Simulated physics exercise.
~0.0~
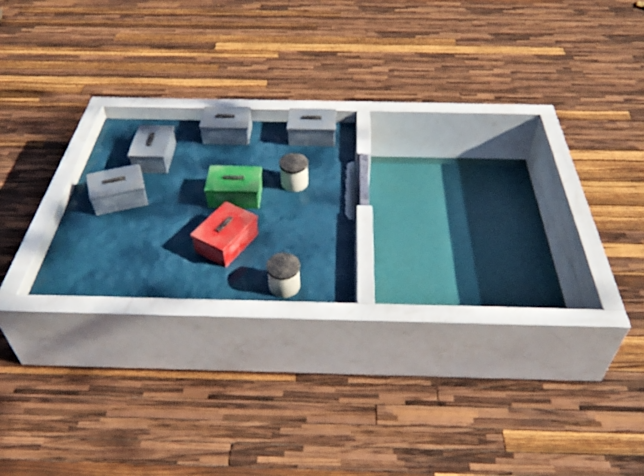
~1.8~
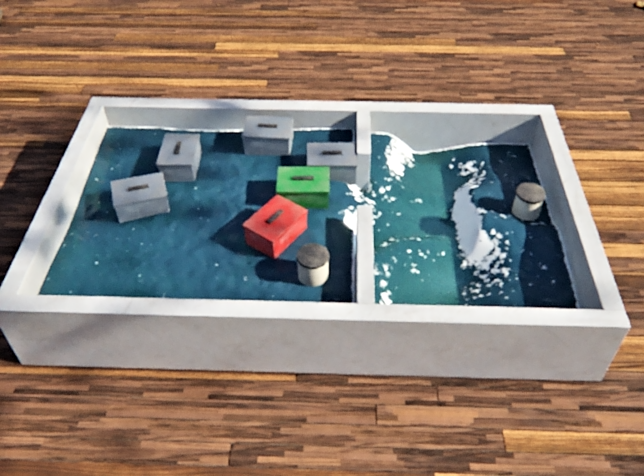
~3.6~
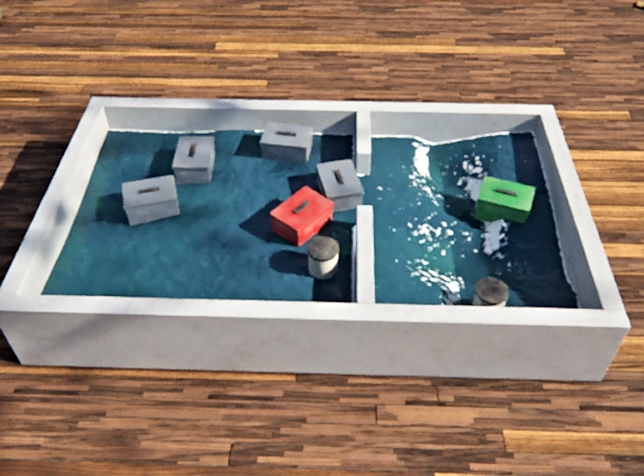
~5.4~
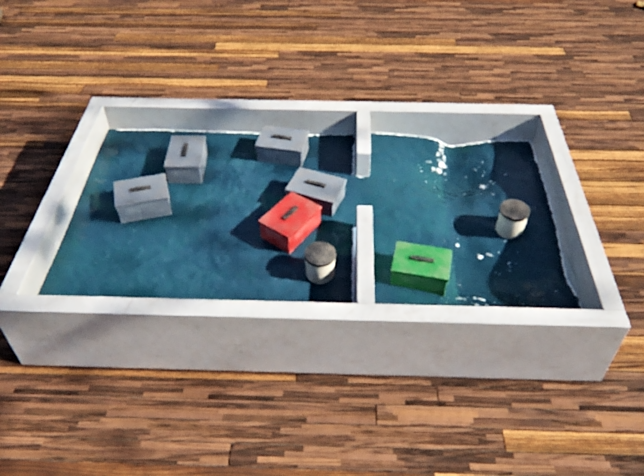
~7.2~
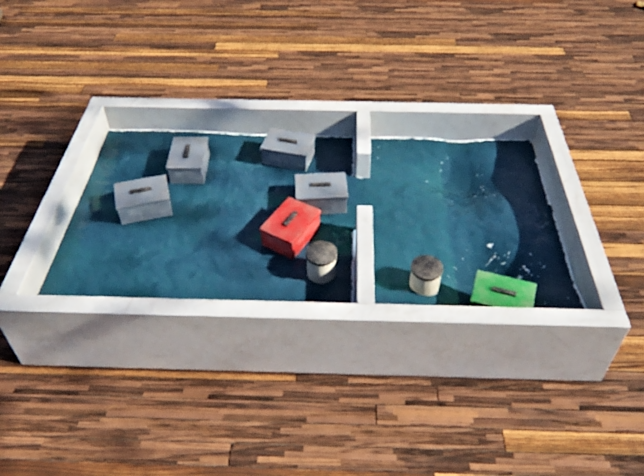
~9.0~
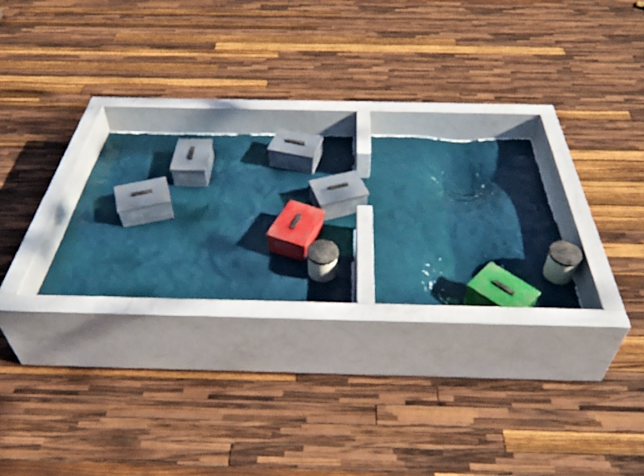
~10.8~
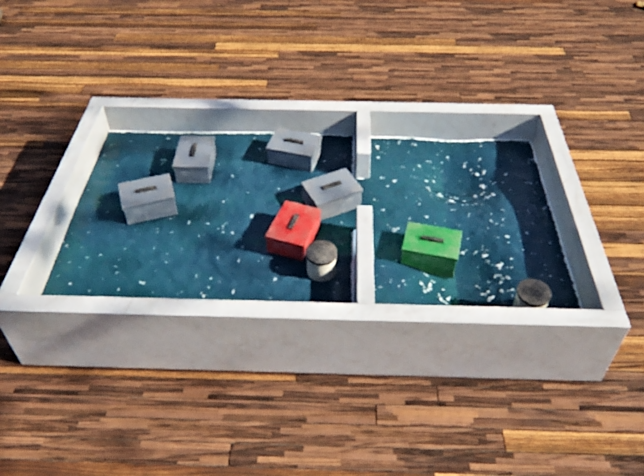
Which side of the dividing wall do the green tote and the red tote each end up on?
The green tote passes through the opening and ends up floating on the right side. The red tote is held back and stays afloat on the left, close to the wall.
